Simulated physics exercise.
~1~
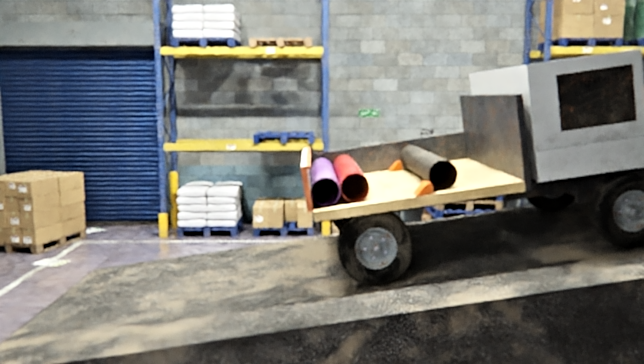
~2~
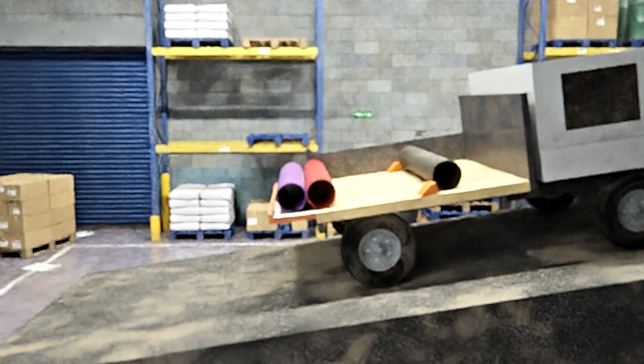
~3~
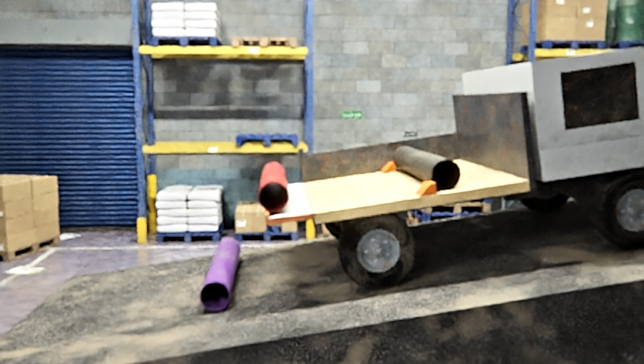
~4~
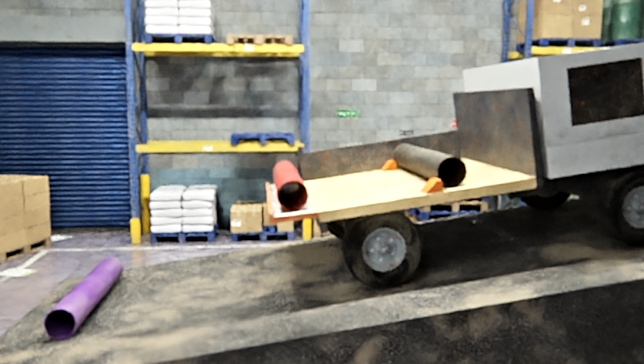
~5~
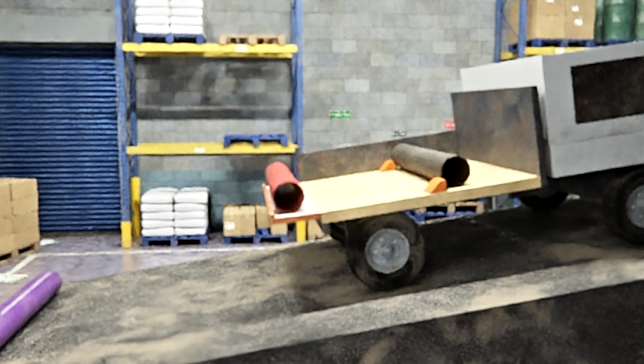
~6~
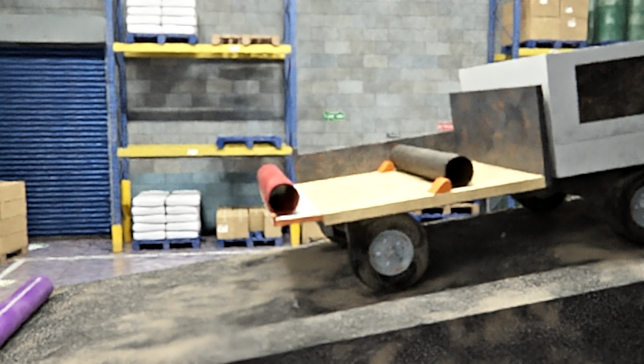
Pick-up on a slope dropping its tailgate, purple pipe rolling off onto the ground, red pipe staying on the lowered gate.
